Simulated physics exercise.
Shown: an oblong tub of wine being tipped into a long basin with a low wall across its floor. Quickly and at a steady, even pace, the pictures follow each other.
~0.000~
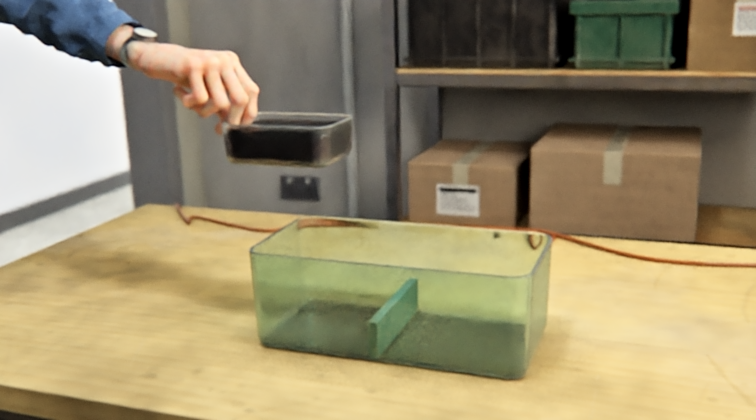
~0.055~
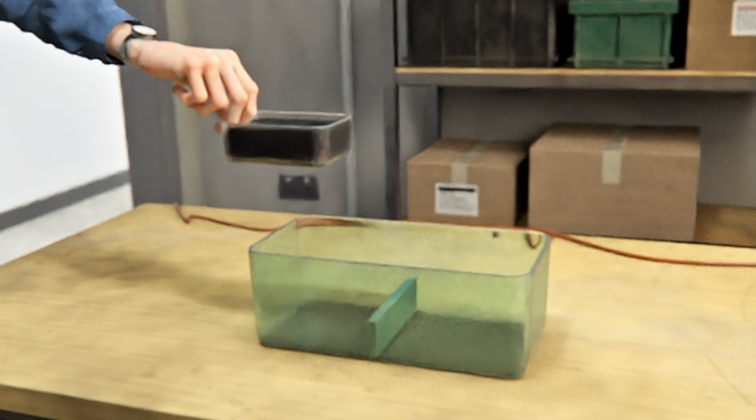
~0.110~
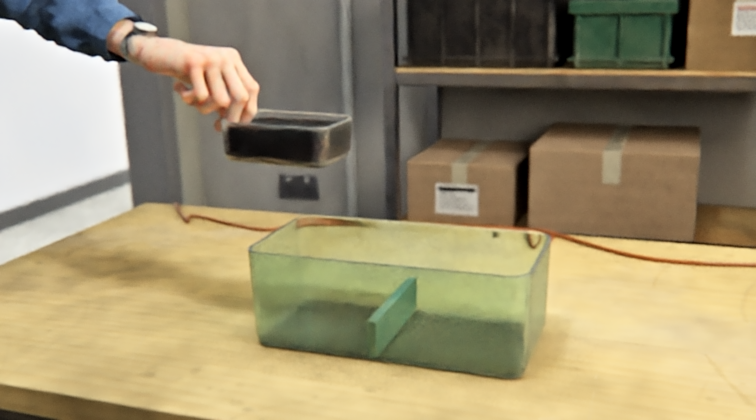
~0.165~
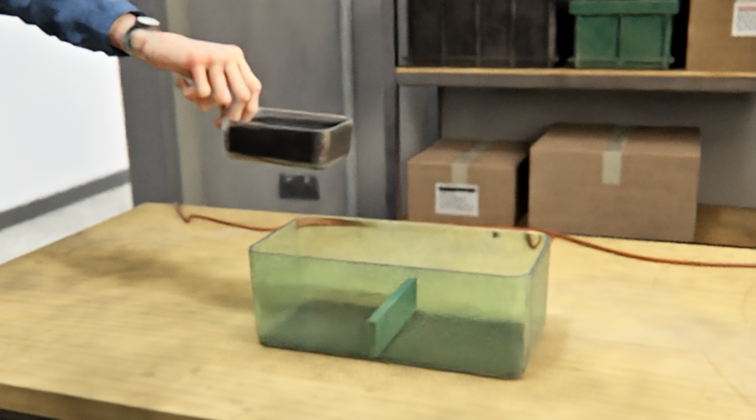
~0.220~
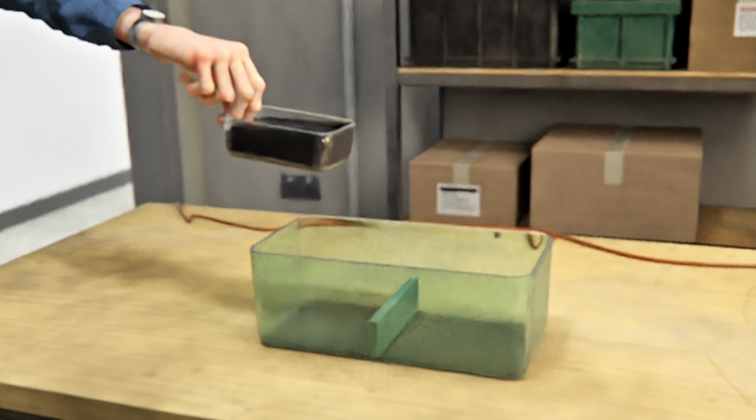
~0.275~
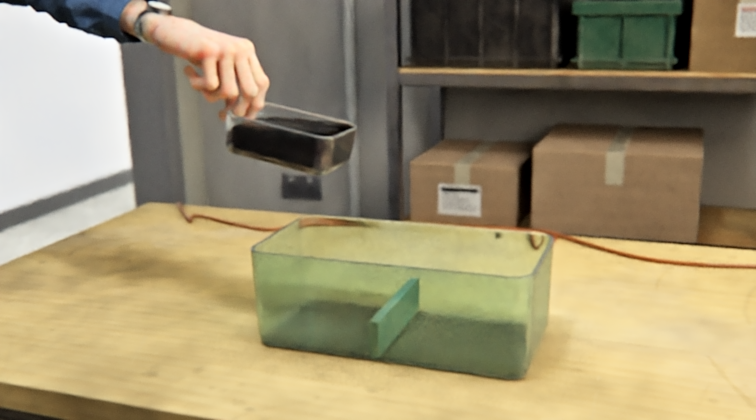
On a wooden workbench, a hand holding a small tub of dark liquid above a divided green basin, slowly tilting it rightward.
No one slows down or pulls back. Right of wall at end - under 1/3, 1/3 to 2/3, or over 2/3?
1/3 to 2/3.
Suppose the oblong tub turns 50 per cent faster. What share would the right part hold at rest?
Roughly 55 in a hundred.
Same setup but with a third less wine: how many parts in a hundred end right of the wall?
It works out near 25 percent.
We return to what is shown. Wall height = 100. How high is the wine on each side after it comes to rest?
The left part 20 per cent, the right part 20.
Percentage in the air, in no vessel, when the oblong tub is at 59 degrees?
Some 40 per cent, I'd say.
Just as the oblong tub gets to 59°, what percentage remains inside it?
About 30 per cent.
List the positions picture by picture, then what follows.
In the first picture, it leans 0°; its right rim is at (340, 123); the wine meets the walls at (242, 124) and (341, 128); the long basin's rim runs from (276, 234) to (542, 257); the wall's top is at (395, 300).
In the second picture, it leans 0°; its right rim is at (340, 123); the wine meets the walls at (241, 123) and (340, 127).
In the third picture, it leans 2°; its right rim is at (340, 124); the wine meets the walls at (241, 122) and (340, 128).
In the fourth picture, it leans 4°; its right rim is at (341, 127); the wine meets the walls at (242, 121) and (341, 128).
In the fifth picture, it leans 7°; its right rim is at (343, 130); the wine meets the walls at (244, 121) and (343, 129).
In the sixth picture, it leans 11°; its right rim is at (345, 134); the wine meets the walls at (245, 122) and (346, 130).
A moment on, the oblong tub is tipped part way and 28 per cent is still to pour, 9 is left of the wall and 26 right of it.
Next, the oblong tub is tipped on its side and 6 per cent is still to pour, 32 is left of the wall and 57 right of it.
Then the oblong tub is tipped on its side and 0 per cent is still to pour, 40 is left of the wall and 58 right of it.
Later the oblong tub is tipped on its side and 0 per cent is still to pour, 42 is left of the wall and 58 right of it.
In the end 42 per cent lies left of the wall, 58 right of it and 1 outside.
